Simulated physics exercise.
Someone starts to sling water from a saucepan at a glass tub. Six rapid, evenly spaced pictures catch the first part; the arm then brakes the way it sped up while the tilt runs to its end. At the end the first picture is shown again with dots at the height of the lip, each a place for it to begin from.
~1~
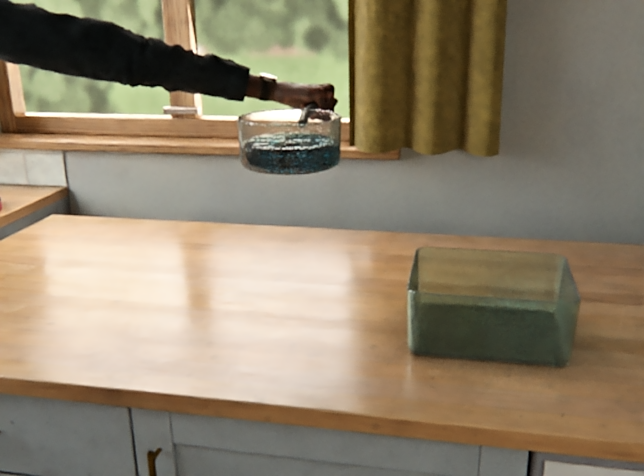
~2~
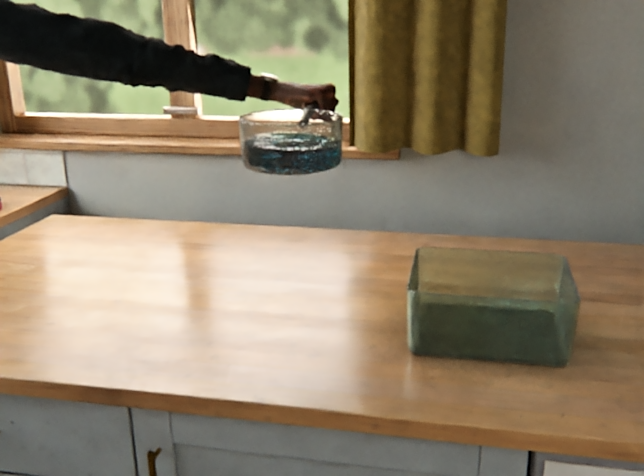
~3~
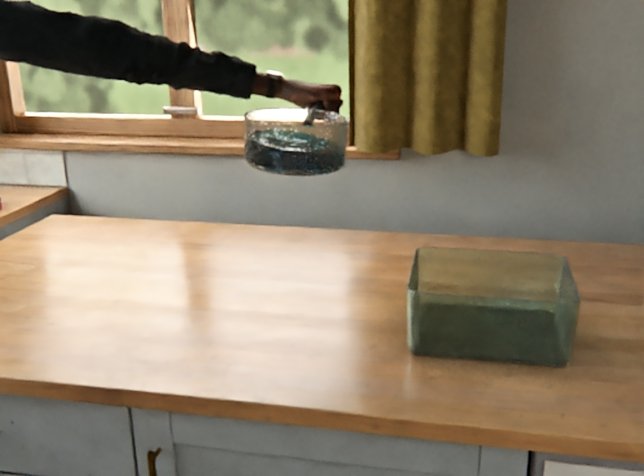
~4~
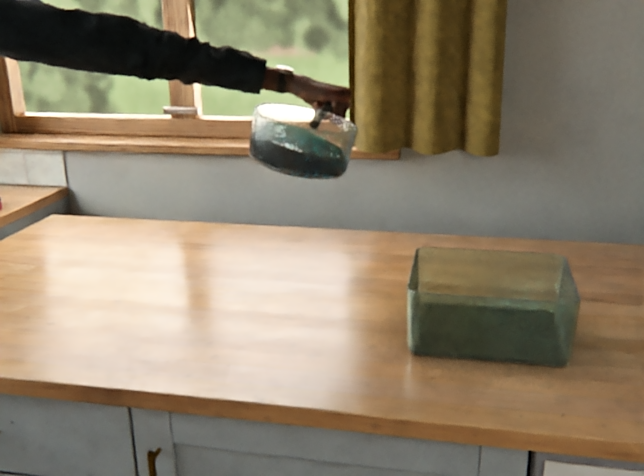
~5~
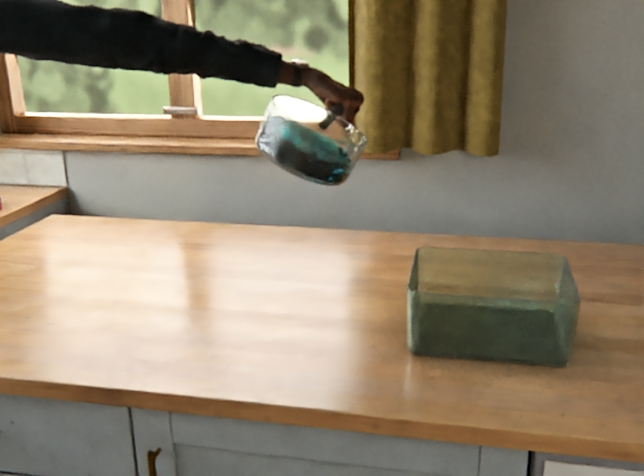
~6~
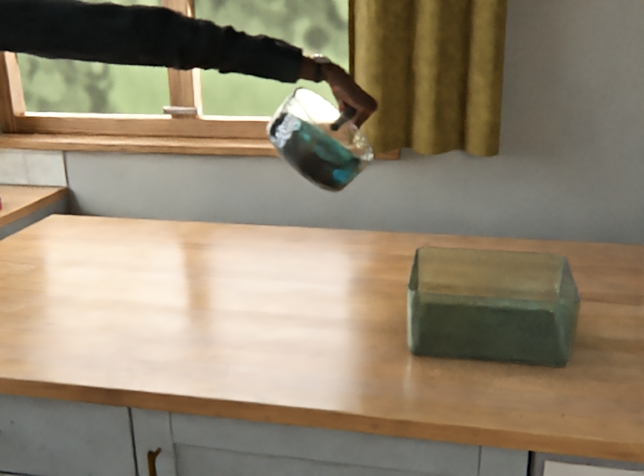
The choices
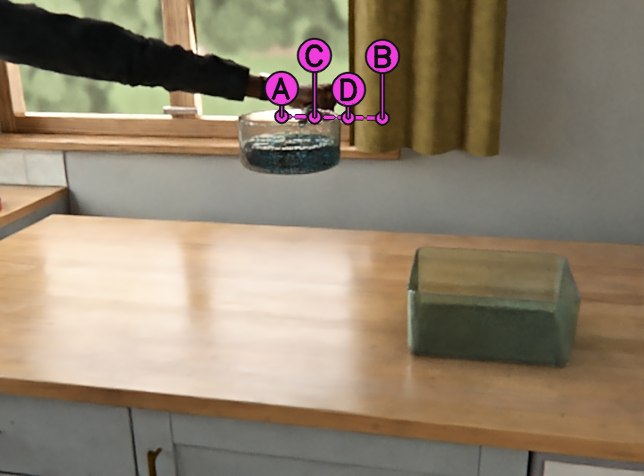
Above a wooden kitchen counter, an arm holding a glass pan of bluish water shifts right, tilting it toward a glass tub.
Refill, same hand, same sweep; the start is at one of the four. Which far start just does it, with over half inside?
That is dot C.
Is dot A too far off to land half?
Yes, it does.
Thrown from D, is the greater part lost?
No, that is safe.
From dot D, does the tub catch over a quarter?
Yes, it does.
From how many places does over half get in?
Three of the four.
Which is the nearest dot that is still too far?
The answer is A.
On the marked copy, A at (281, 116); B at (382, 118); C at (314, 117); D at (348, 117).
With A, about 20 % lands in the tub, 76 % falls short and 4 % goes beside or beyond.
With B, about 78 % lands in the tub, 11 % falls short and 11 % goes beside or beyond.
With C, about 68 % lands in the tub, 15 % falls short and 17 % goes beside or beyond.
With D, about 73 % lands in the tub, 7 % falls short and 20 % goes beside or beyond.
